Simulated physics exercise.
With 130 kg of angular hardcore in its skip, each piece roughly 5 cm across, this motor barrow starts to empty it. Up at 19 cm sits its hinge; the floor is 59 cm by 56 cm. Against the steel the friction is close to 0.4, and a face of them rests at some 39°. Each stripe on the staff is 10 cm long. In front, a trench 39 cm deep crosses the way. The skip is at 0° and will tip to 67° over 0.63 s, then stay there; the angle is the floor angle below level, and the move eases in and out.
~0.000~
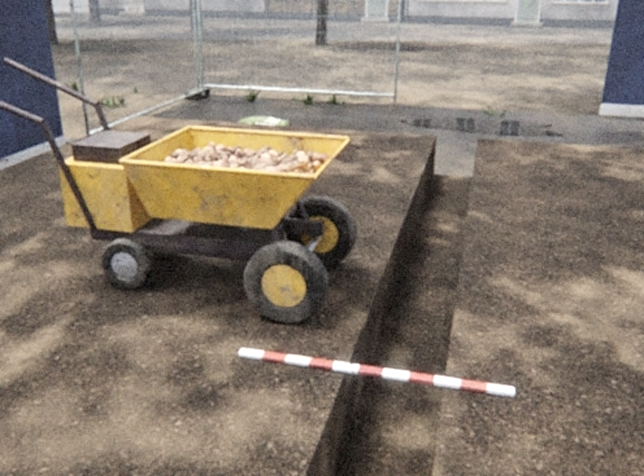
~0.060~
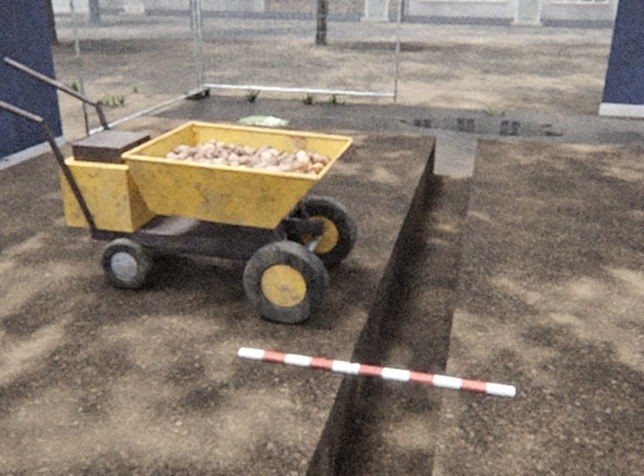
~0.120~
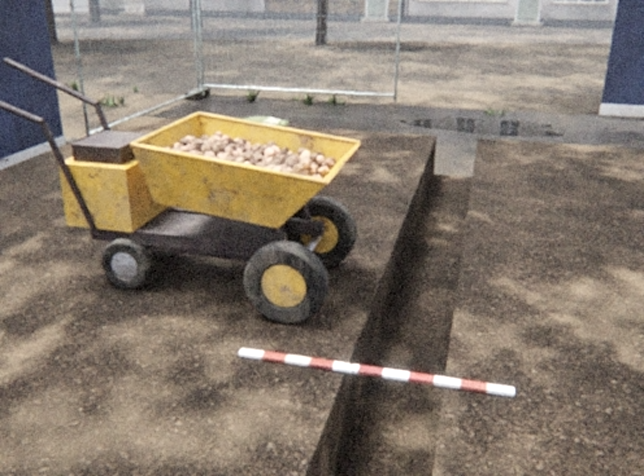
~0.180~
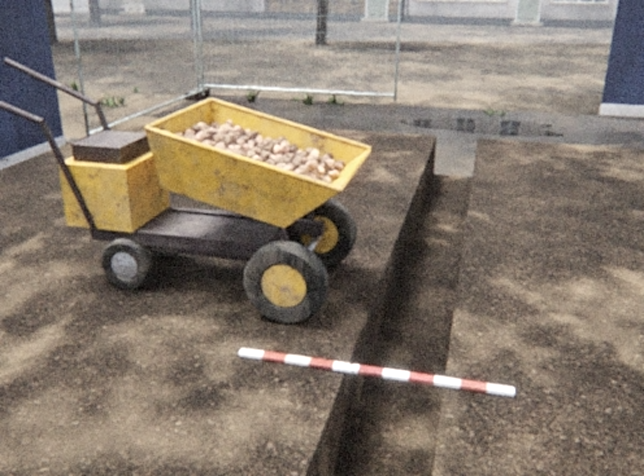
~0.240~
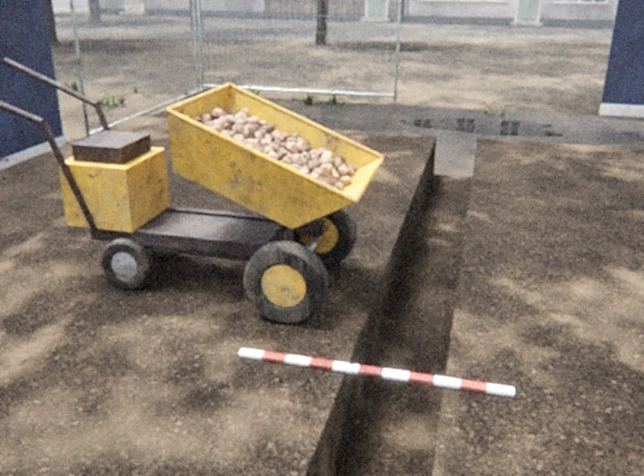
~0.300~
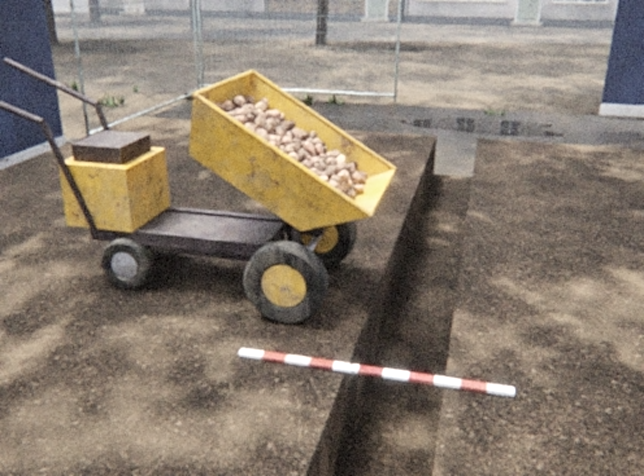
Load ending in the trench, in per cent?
39 per cent.
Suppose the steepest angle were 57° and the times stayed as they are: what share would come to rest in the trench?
Some 25% would finish there.
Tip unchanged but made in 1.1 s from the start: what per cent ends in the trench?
55 per cent.
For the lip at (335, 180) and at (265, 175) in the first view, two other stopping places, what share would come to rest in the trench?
Roughly 25 per cent, then 75 per cent.
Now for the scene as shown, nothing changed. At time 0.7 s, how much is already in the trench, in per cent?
Some 10 per cent.
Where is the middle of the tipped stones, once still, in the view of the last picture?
The tipped stones centre close to (466, 308).
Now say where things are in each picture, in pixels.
In the first frame, the skip is at 0°, its lip at (314, 177); the top of the load is at (253, 155).
In the second frame, the skip is at 2°, its lip at (317, 179); the top of the load is at (235, 152); the stones move at 0.4 m/s on average.
In the third frame, the skip is at 6°, its lip at (327, 183); the top of the load is at (219, 144); the stones move at 0.8 m/s on average.
In the fourth frame, lip at (340, 190), floor tilted 13°, highest stones at (215, 130); the stones move at 1.2 m/s on average.
In the fifth frame, the skip is at 22°, its lip at (356, 201); the top of the load is at (222, 118); the stones move at 1.4 m/s on average.
In the sixth frame, the skip is at 31°, its lip at (371, 215); the top of the load is at (241, 104); the stones move at 1.5 m/s on average.
After 0.5 s the floor is at 56°; 100 % in the skip; the foremost stones are at (387, 228).
After 0.7 s the floor is at 67°; 86 % in the skip, 11 % in the trench, 3 % past the trench; the foremost stones are at (470, 291).
After 1.1 s the floor is at 67°; 32 % in the skip, 23 % in the trench, 44 % past the trench; the foremost stones are at (622, 314).
After 3.0 s the floor is at 67°; 17 % in the skip, 39 % in the trench, 44 % past the trench; the foremost stones are past the picture's edge.
